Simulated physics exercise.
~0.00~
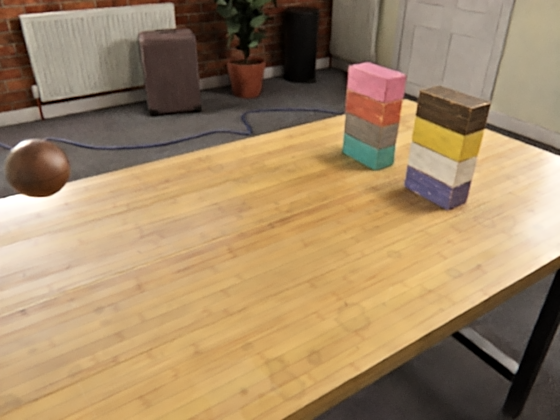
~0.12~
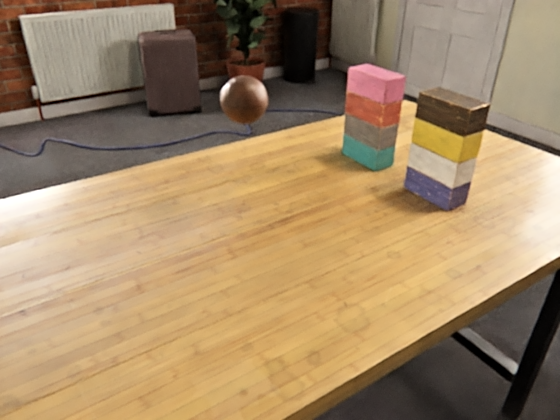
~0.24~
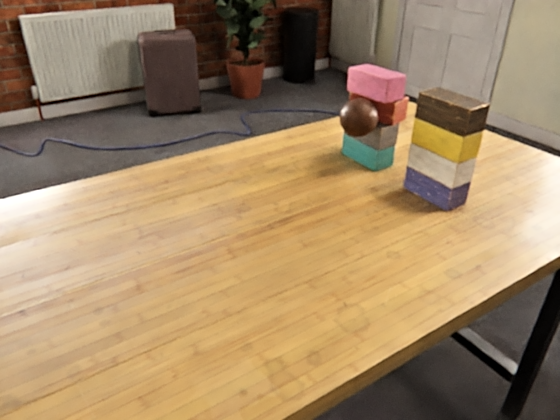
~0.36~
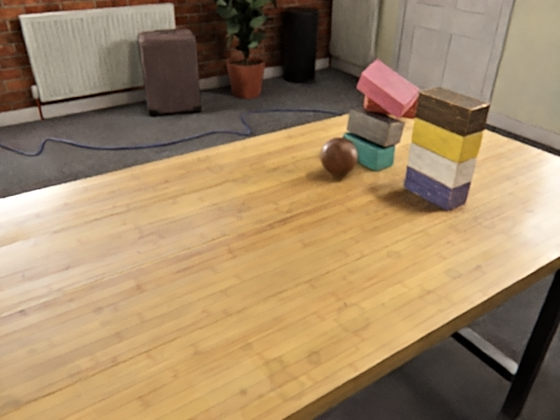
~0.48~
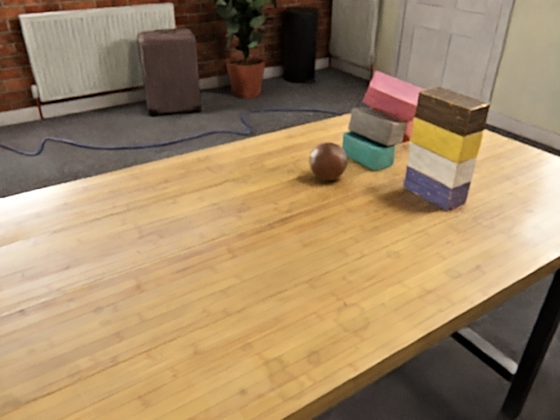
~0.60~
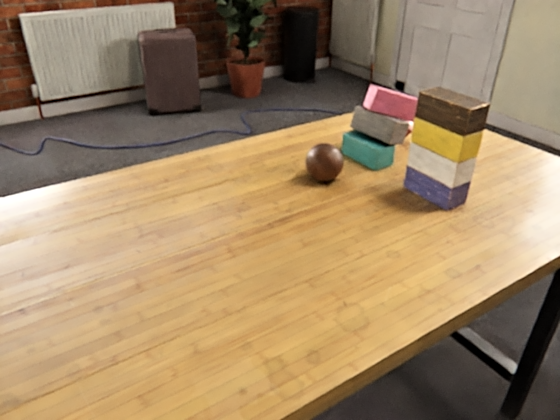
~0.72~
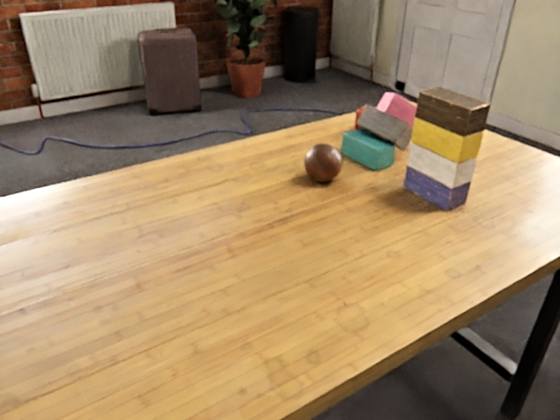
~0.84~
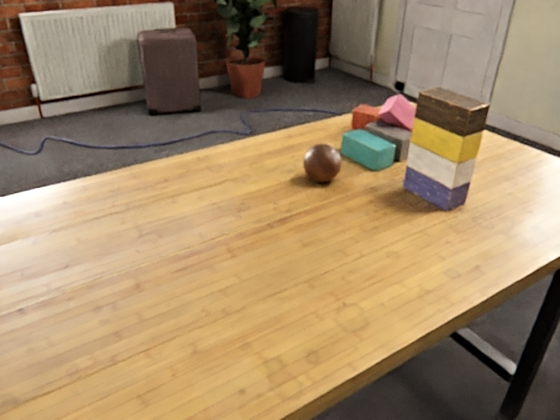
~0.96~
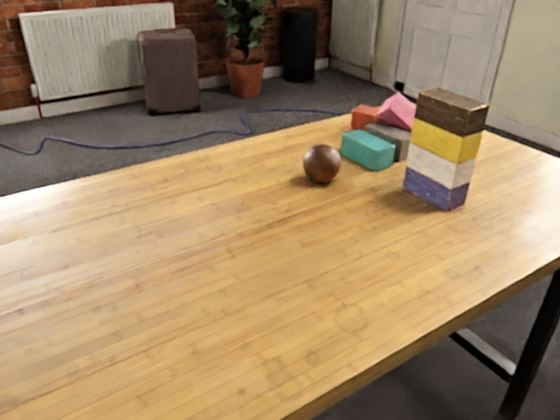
Wooden table with two block stacks, a brown ball flying in from the left, toppling three upper blocks of one stack.
